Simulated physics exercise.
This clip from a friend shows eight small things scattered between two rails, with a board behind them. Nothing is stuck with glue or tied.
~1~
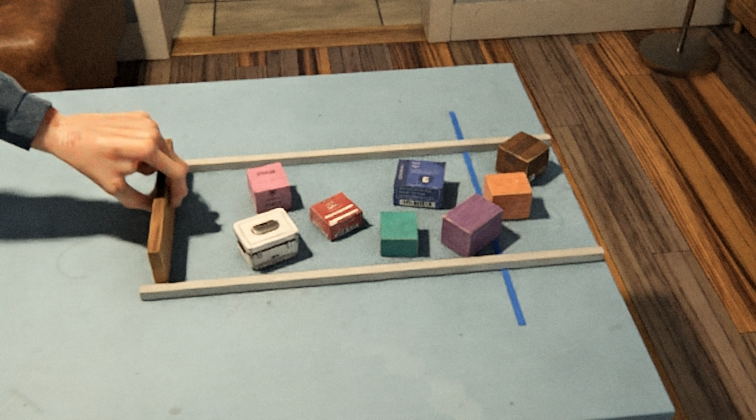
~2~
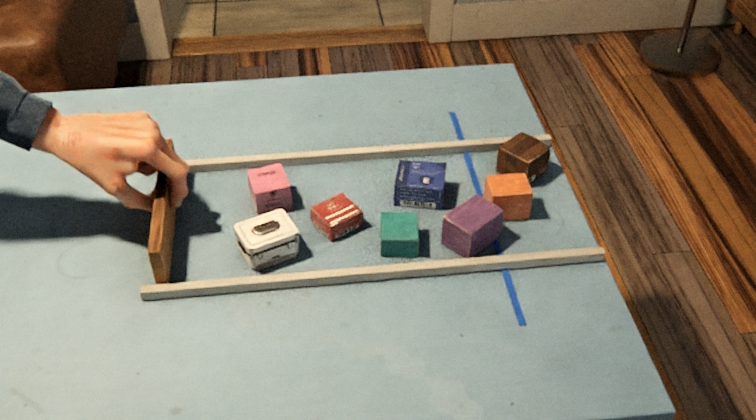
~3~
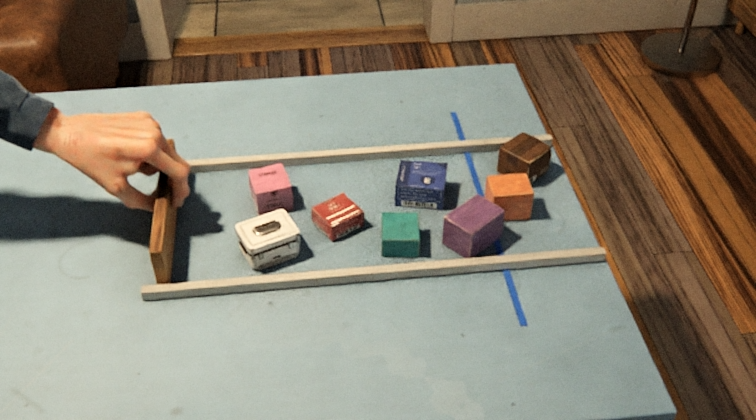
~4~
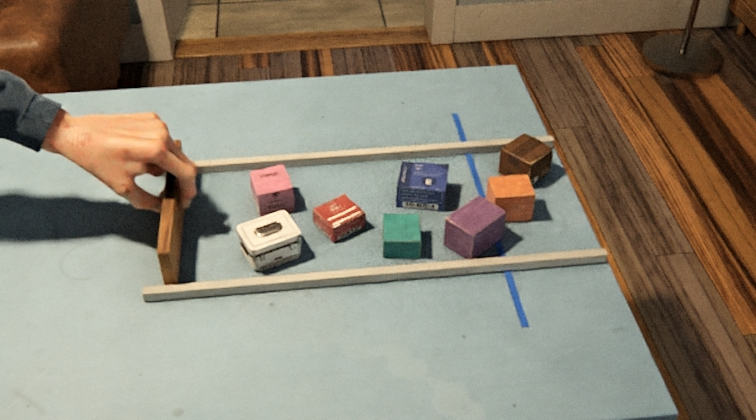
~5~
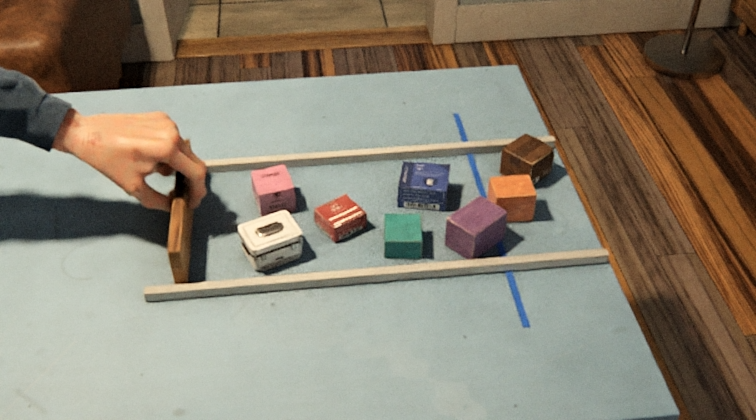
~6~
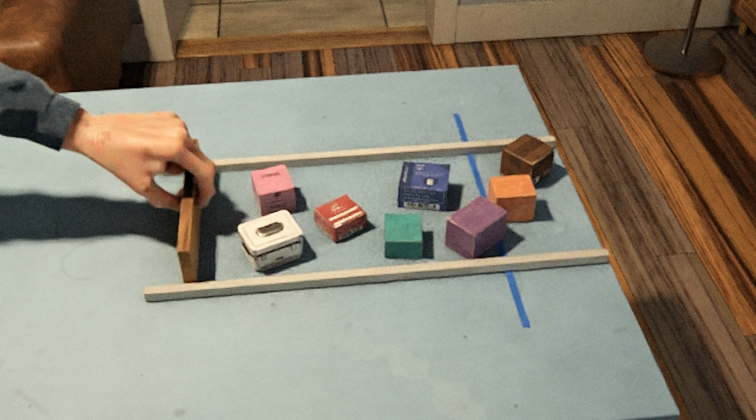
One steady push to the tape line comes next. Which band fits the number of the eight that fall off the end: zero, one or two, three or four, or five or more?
Gone: Just a lone one or pair.
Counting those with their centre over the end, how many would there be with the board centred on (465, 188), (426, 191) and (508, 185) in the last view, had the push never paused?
Per position: 0 / 0 / 2.
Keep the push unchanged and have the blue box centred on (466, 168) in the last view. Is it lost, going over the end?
Note: From that start it hangs on.
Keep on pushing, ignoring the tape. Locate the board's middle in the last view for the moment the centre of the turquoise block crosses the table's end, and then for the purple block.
When the turquoise block crosses, the middle is near (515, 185); when the purple block crosses, near (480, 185).
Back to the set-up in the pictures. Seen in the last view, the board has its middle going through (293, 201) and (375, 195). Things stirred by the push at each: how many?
3 and 7.
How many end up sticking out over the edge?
You'd get 0.
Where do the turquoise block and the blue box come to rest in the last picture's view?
You'll see the turquoise block at (566, 224), with the blue box at (537, 167).
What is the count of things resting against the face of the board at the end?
3 of them.
Early on, none off yet; brown box at rest near (527, 161); orange block at rest near (511, 199); purple block at rest near (476, 228).
A while later, none off yet; brown box at rest near (527, 161); orange block travelled a little near (527, 191); purple block travelled about its own width near (519, 224).
Finally, the number that fall off is one or two; lost, purple block and brown box.
